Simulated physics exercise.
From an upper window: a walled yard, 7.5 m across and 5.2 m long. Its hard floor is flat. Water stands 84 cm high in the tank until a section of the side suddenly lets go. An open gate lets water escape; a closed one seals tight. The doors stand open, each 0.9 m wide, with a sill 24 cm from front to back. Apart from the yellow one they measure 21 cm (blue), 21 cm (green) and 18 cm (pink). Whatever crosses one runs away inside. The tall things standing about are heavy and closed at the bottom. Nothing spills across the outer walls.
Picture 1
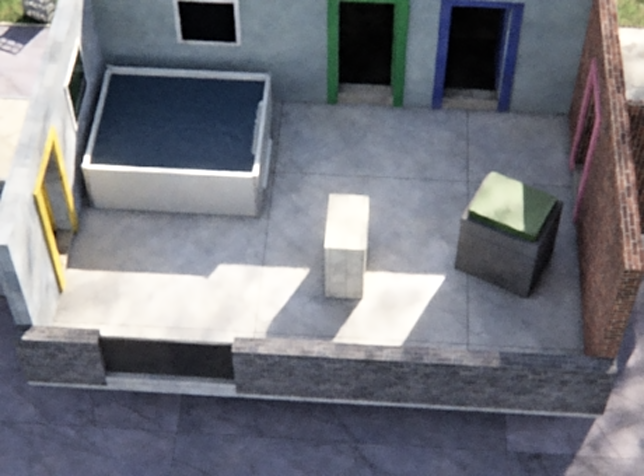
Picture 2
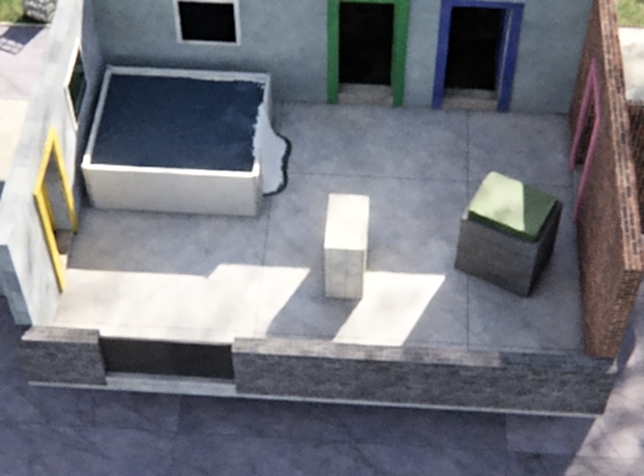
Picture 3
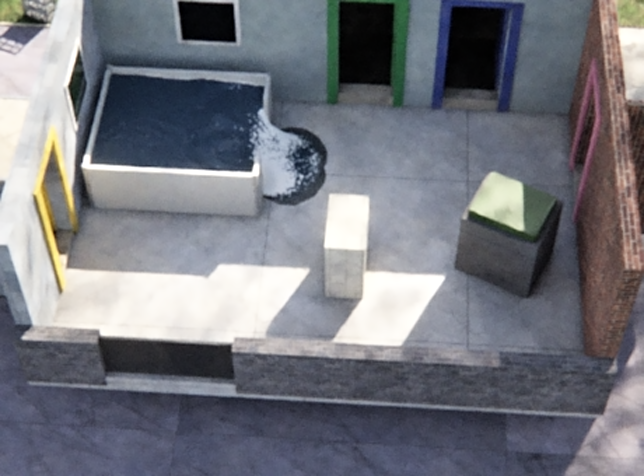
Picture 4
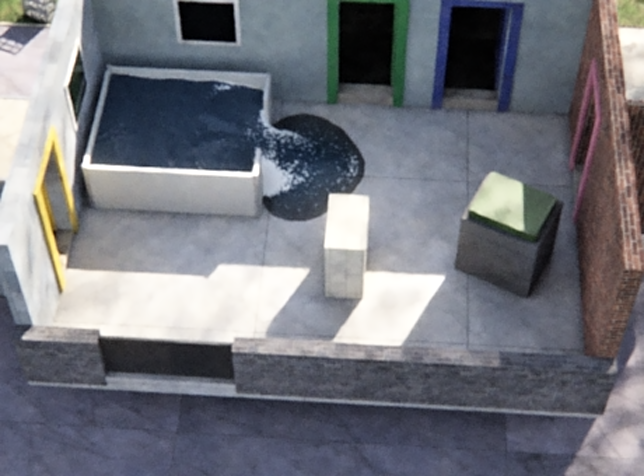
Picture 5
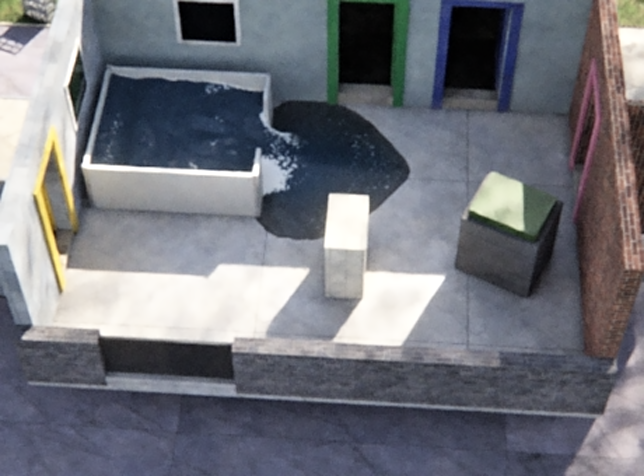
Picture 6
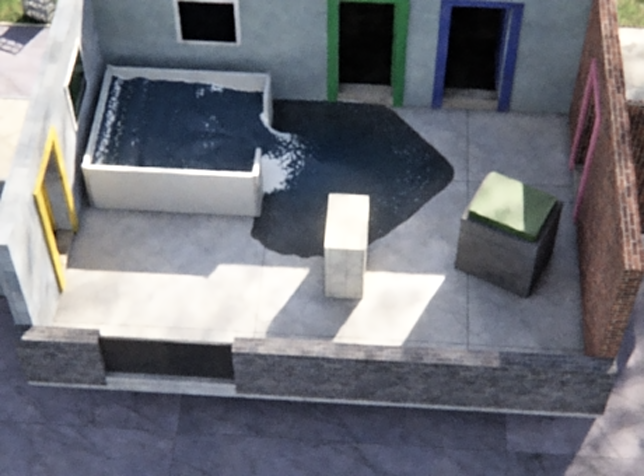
Water pours through a gap in the tank's right side and spreads across the yard floor.
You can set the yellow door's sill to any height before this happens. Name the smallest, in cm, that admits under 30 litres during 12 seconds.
Close to 9.5 cm is just enough.
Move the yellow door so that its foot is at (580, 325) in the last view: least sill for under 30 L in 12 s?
About 12.5 cm.
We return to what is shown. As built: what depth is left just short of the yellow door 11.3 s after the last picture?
Roughly 15.0 cm deep.
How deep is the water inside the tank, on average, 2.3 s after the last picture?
Roughly 42 cm on average.
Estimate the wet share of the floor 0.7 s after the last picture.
About 40 per cent.
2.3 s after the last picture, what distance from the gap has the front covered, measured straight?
Roughly 6.0 m.
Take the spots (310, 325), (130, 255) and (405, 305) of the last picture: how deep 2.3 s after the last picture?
Roughly 1, 0 and 2 cm, in turn.
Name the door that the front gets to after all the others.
The yellow one.
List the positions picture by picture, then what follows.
In the first picture, the tank at (180, 123) is whole and still, 84 cm deep; the yellow door at (57, 215) is dry.
In the second picture, the front is at (282, 186), 0.3 m from the gap at (262, 149); 0.3 m2 of floor is wet, 84 cm left at the back.
In the third picture, the gap is at (262, 152), the front 0.9 m out at (317, 184); the back of the tank holds 84 cm.
In the fourth picture, the front is at (357, 177), 1.5 m from the gap at (262, 153); 2.3 m2 of floor is wet, 84 cm left at the back.
In the fifth picture, water pours out at (262, 153) and has run 2.2 m, to (403, 174); about 6 cm deep outside, 83 cm at the back.
In the sixth picture, the front is at (446, 179), 2.9 m from the gap at (262, 152); 6.5 m2 of floor is wet, 76 cm left at the back; 2.9 m in a straight line remain to the yellow door at (57, 215).
Then, 0.7 s after the last picture water covers 40 % of the floor, deepest (46 cm) near (277, 165); it has not reached the yellow door.
Then, 2.3 s after the last picture water covers 60 % of the floor, deepest (40 cm) near (530, 135); it has not reached the yellow door.
Then, 11.3 s after the last picture water covers 95 % of the floor, deepest (18 cm) near (106, 106); 15 cm at the yellow door, 10 litres in over its 12 cm sill.
At the yellow door as built, the water peaked near 16 cm, 9.7 s after the last picture.
Run again over the same 12 s with other heights there, 47 litres in over 8 cm, 16 litres over 11 cm. The limit of 30 litres is kept from about 9.5 cm up.
